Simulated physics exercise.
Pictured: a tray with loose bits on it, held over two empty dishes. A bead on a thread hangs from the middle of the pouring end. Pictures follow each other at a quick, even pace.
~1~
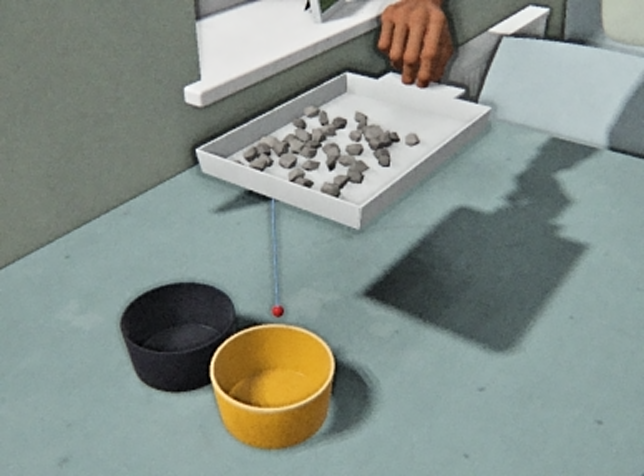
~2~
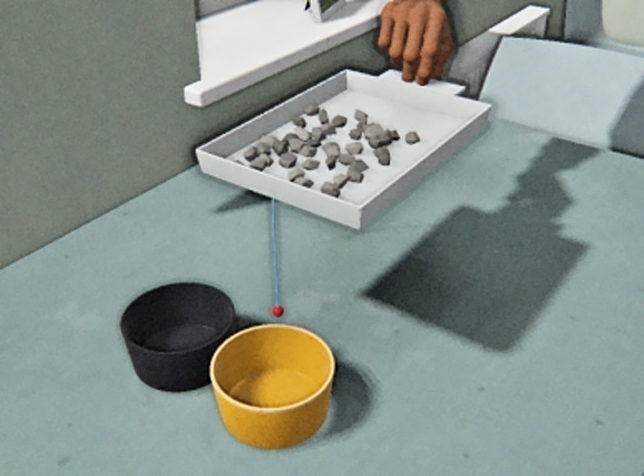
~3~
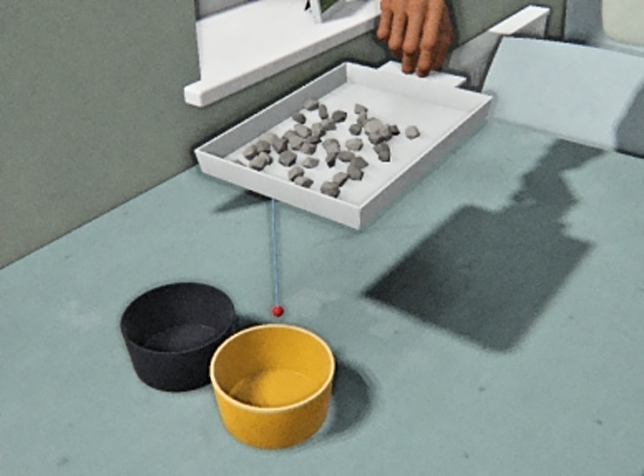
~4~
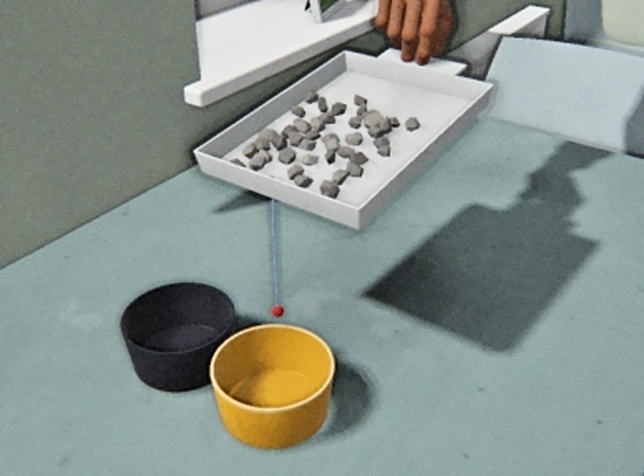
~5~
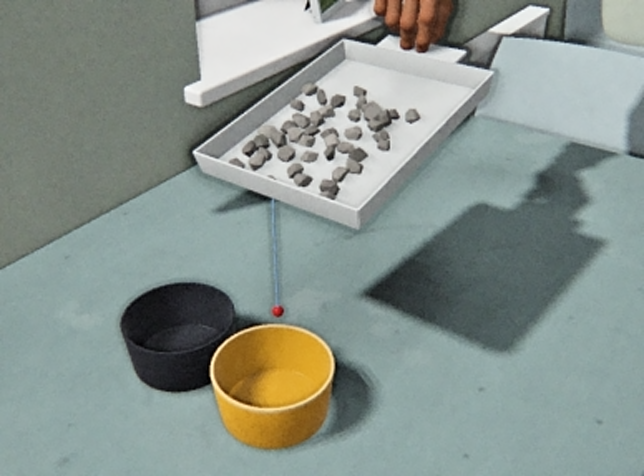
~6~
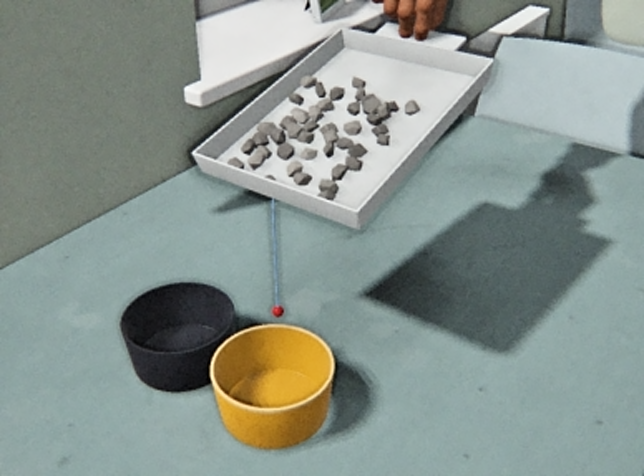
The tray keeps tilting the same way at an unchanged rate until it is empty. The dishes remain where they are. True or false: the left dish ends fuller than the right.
False.
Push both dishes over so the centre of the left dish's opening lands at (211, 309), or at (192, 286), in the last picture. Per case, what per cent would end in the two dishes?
Result, in turn: 50 %, 10 %.
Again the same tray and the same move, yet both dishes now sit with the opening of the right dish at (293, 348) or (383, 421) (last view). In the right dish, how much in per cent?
Close to 30 in a hundred, then close to 0 in a hundred.
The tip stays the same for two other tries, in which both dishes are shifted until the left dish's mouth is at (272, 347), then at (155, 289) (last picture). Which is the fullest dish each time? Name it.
With the dishes at the first place it's the left-side dish, and at the second it's the right-side dish.
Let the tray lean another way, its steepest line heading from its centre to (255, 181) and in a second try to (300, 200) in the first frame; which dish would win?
First the left one, then the right dish.
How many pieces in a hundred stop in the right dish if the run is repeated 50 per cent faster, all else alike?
Result: About 60 per cent.
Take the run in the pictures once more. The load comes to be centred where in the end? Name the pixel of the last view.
Close to (263, 403), more or less.
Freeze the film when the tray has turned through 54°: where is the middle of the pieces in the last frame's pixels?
I'd put it at about (271, 155).
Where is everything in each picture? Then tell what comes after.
Corners of the pouring end at (201, 150) and (359, 205), level; middle of the load at (331, 148), bits of gravel; left dish at (140, 364); right dish at (234, 420); bead on its thread at (278, 311), in the first frame.
Corners of the pouring end at (201, 150) and (359, 205), level; middle of the load at (331, 147), in the second frame.
Corners of the pouring end at (200, 150) and (358, 205), tipped barely, level across its low end; middle of the load at (331, 144), in the third frame.
Corners of the pouring end at (199, 151) and (358, 206), tipped a little, level across its low end; middle of the load at (330, 139), in the fourth frame.
Corners of the pouring end at (198, 151) and (357, 207), tipped a little, level across its low end; middle of the load at (330, 134), in the fifth frame.
Corners of the pouring end at (197, 152) and (356, 208), tipped a little, level across its low end; middle of the load at (329, 129); left dish at (140, 364); right dish at (234, 420), in the sixth frame.
Soon, tray tipped steeply; all on the tray.
A while on, tray tipped right over; nearly all on the tray; a stray few outside both.
Towards the end, tray tipped past a quarter turn; about two thirds in the right dish; about a quarter in the left dish; a small part outside both.
Finally, tray tipped past a quarter turn; about two thirds in the right dish; about a quarter in the left dish; a small part outside both.
